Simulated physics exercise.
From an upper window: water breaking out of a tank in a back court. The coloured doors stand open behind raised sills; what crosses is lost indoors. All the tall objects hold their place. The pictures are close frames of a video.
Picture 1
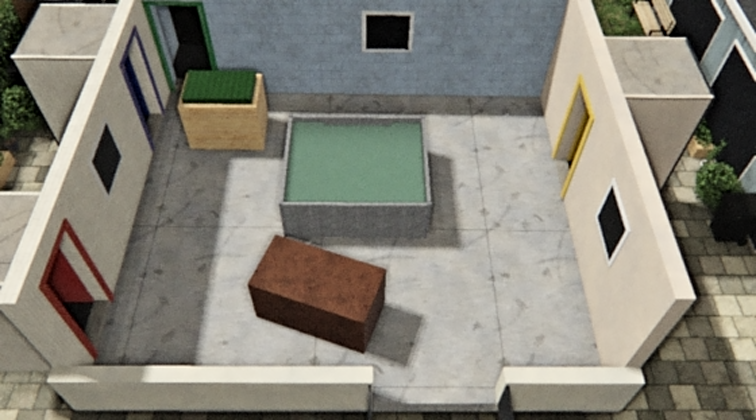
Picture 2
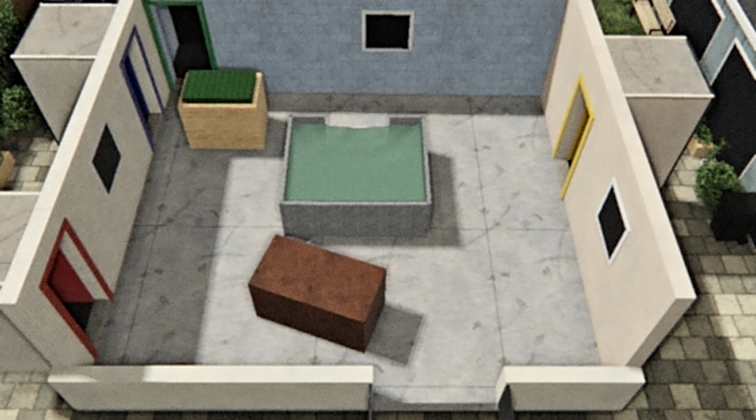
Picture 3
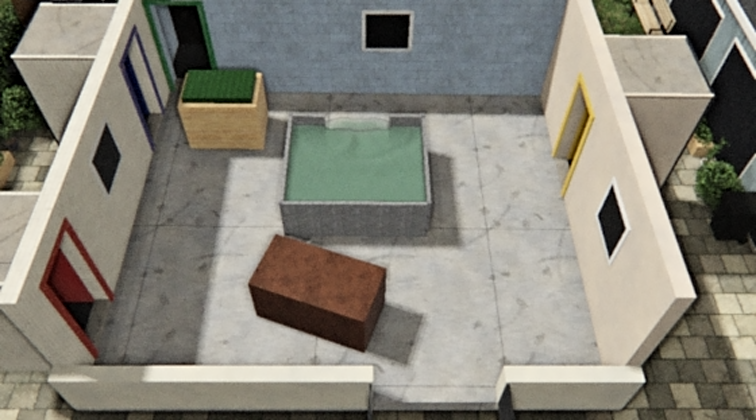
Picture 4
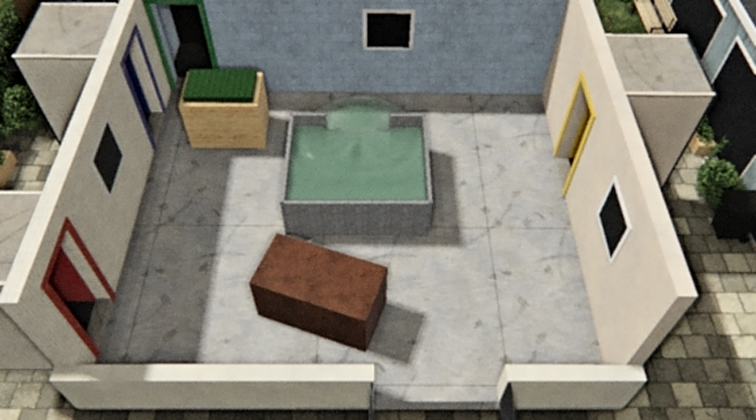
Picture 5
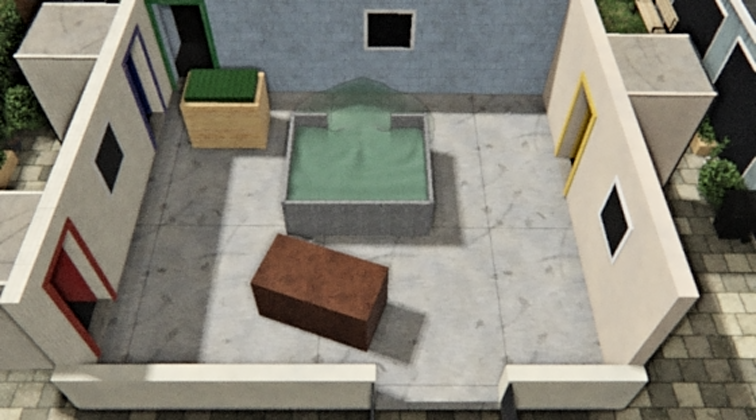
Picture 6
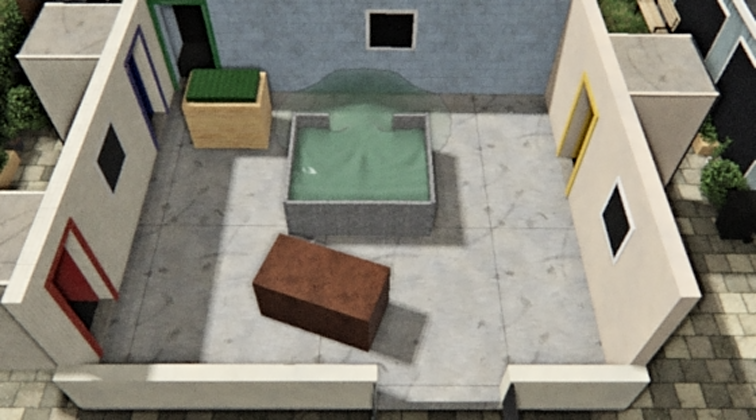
We see a walled court with coloured doorways, a brown block and a planter around a tank of still green water; the tank's far side opens, and water pours out, spreading across the paving toward the blue-grey back wall.
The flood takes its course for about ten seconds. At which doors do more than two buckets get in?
In the end: The green door takes more than that; the blue door takes more than that; the yellow door takes more than that; the red door stays under that.
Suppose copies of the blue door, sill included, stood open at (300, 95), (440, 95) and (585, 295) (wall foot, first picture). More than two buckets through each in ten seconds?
One after the other: Lets more in, passes that mark, takes less.
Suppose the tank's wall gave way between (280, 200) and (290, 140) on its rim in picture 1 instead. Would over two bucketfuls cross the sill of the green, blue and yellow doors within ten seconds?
In short: The green door floods, the blue door lets more in, the yellow door is over.
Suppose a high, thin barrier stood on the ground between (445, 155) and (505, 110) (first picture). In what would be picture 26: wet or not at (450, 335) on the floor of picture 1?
There: Dry.
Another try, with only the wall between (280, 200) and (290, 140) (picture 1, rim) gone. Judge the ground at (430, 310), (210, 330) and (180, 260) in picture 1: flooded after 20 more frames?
In that order: Dry, awash, flooded.
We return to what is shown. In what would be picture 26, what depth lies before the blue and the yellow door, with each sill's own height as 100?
Roughly 150 per cent, then 420 per cent.
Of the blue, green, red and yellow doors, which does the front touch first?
I say the one in green.
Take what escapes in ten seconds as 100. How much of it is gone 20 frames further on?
Some 20 per cent.
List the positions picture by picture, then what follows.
In the first frame, still water in the tank at (356, 161).
In the second frame, the front is at a hidden place, out from the gap on the tank's far side.
In the third frame, water pours out on the tank's far side and has run to a hidden place.
In the fourth frame, water pours out on the tank's far side and has run to (373, 98).
In the fifth frame, the front is at (405, 94), out from the gap on the tank's far side.
In the sixth frame, the front is at (434, 95), out from the gap on the tank's far side.
A moment on, water covers 15 % of the floor; the green door wet at the sill, nothing in, the blue door not reached, the yellow door not reached, the red door not reached.
Next, water covers 25 % of the floor; the green door wet at the sill, nothing in, the blue door under two buckets in, the yellow door wet at the sill, nothing in, the red door not reached.
Then, water covers 50 % of the floor; the green door over two buckets in, the blue door over two buckets in, the yellow door over two buckets in, the red door not reached.
Later, water covers 85 % of the floor; the green door far over two buckets in, the blue door over two buckets in, the yellow door far over two buckets in, the red door wet at the sill, nothing in.
In the end, water covers 95 % of the floor; the green door far over two buckets in, the blue door over two buckets in, the yellow door far over two buckets in, the red door under two buckets in.
